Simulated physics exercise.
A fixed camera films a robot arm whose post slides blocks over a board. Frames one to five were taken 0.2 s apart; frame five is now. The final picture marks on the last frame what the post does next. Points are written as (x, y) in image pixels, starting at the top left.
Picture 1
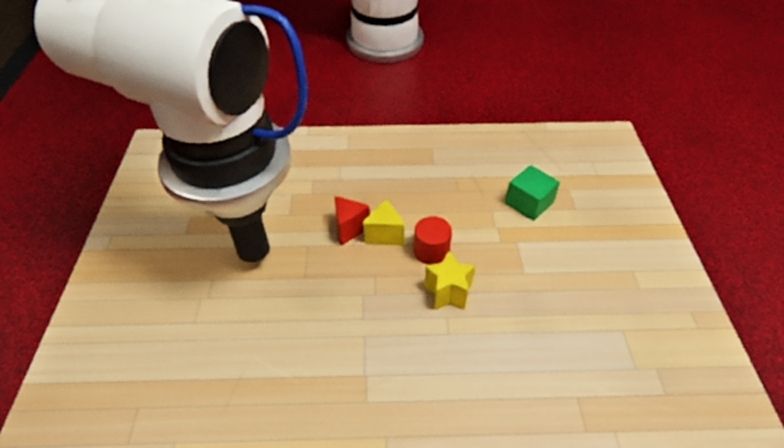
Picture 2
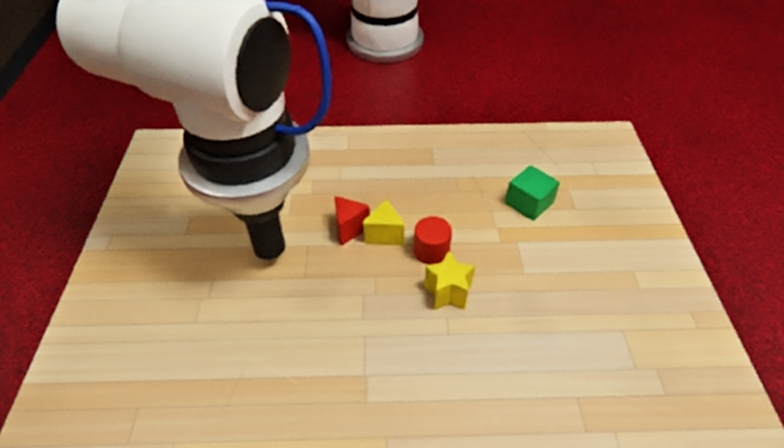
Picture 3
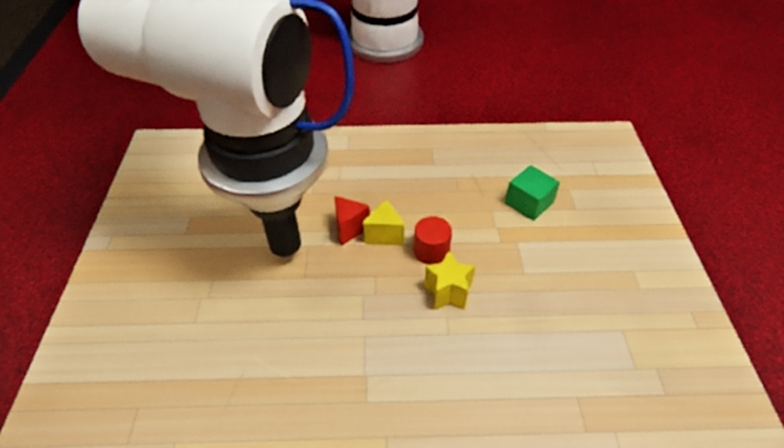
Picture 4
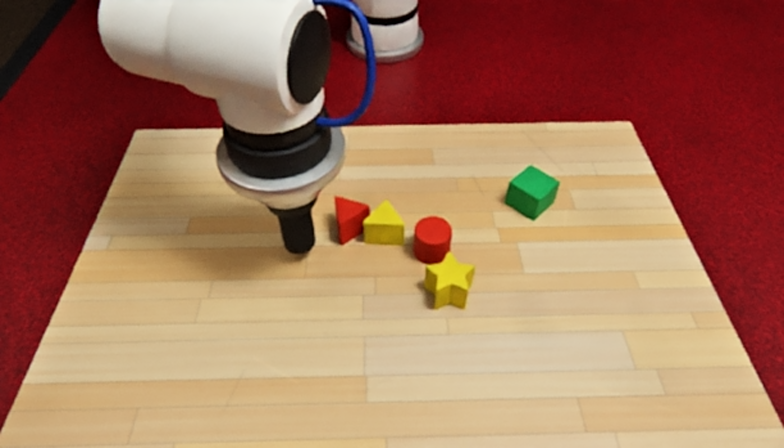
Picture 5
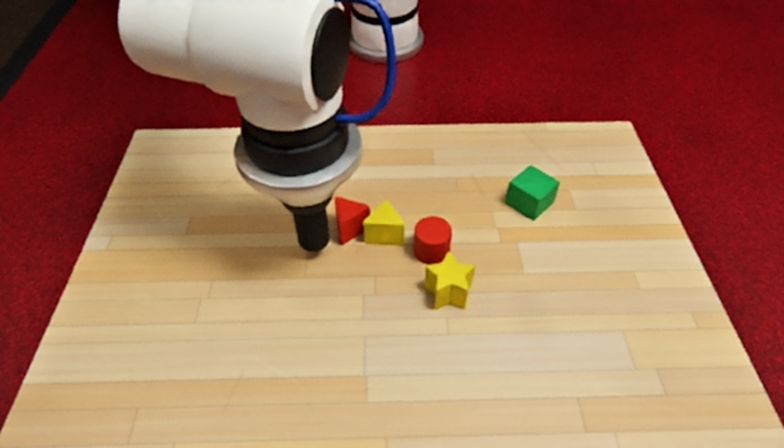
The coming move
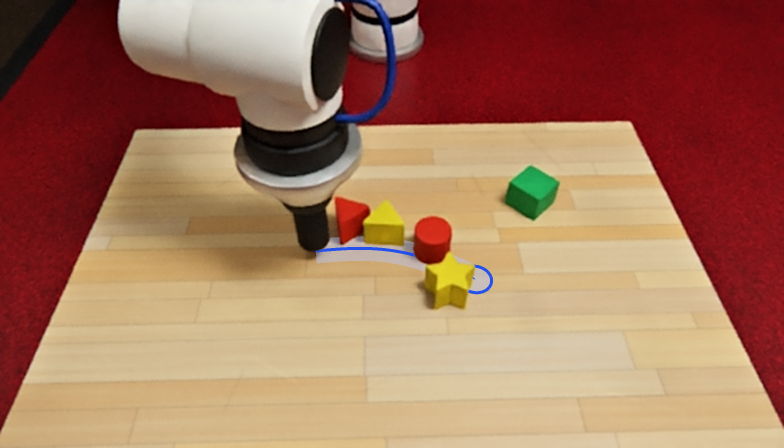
A white robot arm with a blue cable and a black post reaches down over the left side of a light wooden board on a red surface, seen from above at an angle. Beside it sit a red triangular block, a yellow triangular block, a red cylinder and a yellow star, with a green cube farther right. The arm slides its post a short way right, closer to the red triangle, while the blocks and camera stay still.
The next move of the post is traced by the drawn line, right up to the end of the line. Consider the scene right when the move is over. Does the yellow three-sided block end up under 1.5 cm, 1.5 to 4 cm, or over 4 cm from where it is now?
Between 1.5 and 4 cm.
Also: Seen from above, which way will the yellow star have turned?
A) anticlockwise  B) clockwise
The one that fits is B, clockwise.
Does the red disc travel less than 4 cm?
Answer: No.
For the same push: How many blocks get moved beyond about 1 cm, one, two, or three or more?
It looks like three or more blocks will be pushed more than about 1 cm.
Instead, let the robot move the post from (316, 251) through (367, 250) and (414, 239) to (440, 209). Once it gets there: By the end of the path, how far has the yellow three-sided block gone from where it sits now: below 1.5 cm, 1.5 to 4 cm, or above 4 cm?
The move is long, over 4 cm.
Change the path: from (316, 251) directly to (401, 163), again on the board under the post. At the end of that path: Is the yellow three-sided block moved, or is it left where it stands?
Still in place.
The drawn path runs from (316, 251) by way of (371, 249) and (424, 258) to (475, 279).
The first path, step by step. One third of the way, post (370, 237); red three-sided block (362, 205), turned 70° anticlockwise; yellow three-sided block (399, 211), turned 30° anticlockwise.
Two thirds of the way, post (426, 247); red three-sided block (363, 205), turned 70° anticlockwise; yellow three-sided block (415, 208), turned 95° anticlockwise; red disc (460, 229).
At the end, post (477, 268); red three-sided block (363, 205), turned 70° anticlockwise; yellow three-sided block (415, 208), turned 95° anticlockwise; red disc (484, 230); yellow star (465, 282), turned 65° clockwise.
